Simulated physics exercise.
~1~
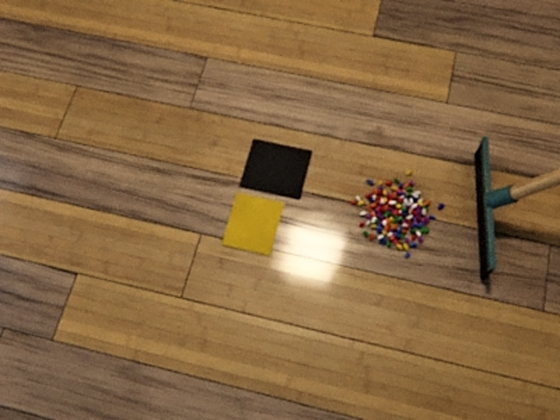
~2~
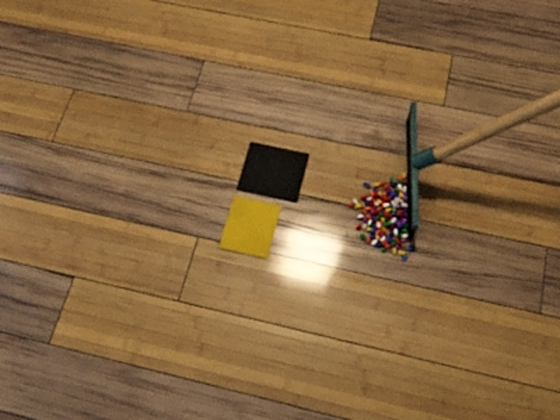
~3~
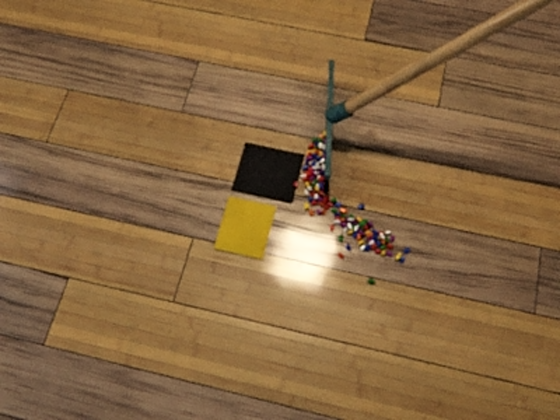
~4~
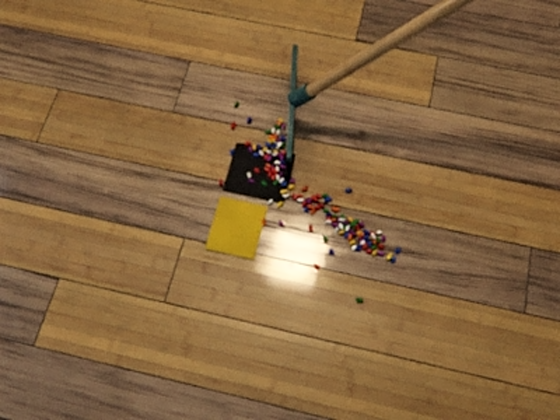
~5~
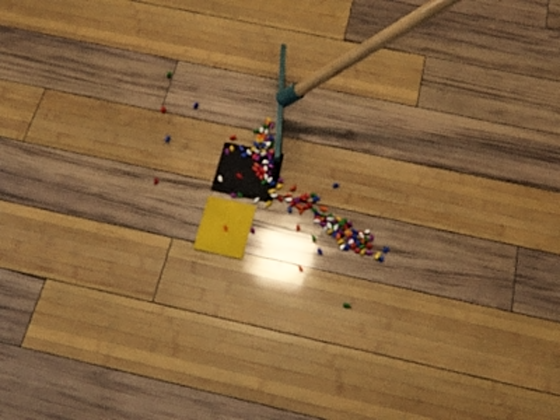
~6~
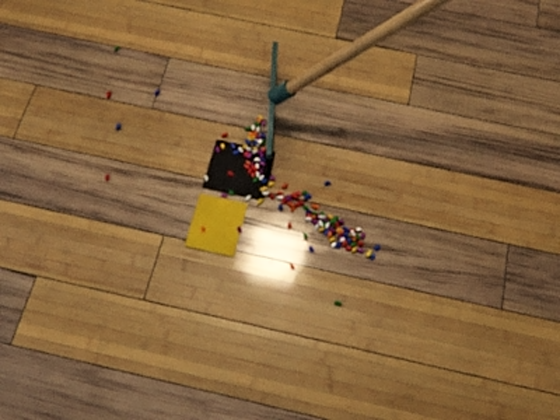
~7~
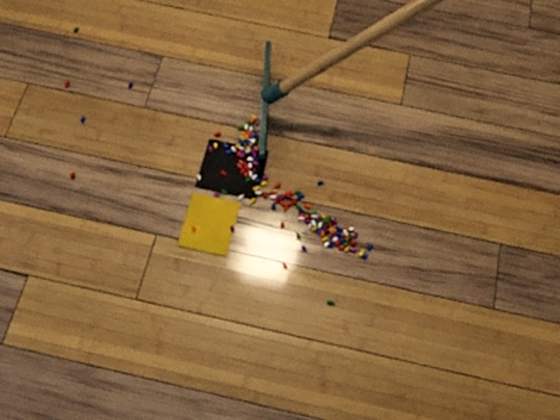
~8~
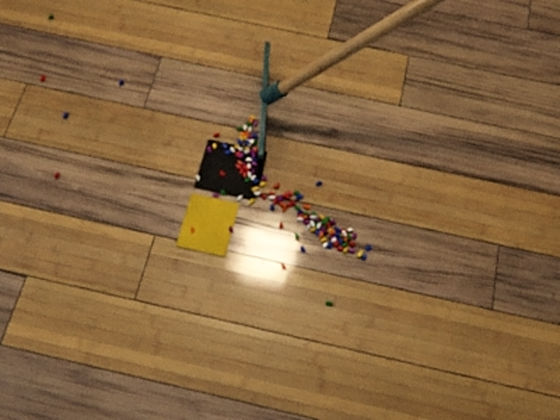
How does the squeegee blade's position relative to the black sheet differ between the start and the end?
At the start the blade stands well off to the right of the black sheet, beyond the heap of beans. By the end it is farther left and higher up, beside the sheet's upper right edge.
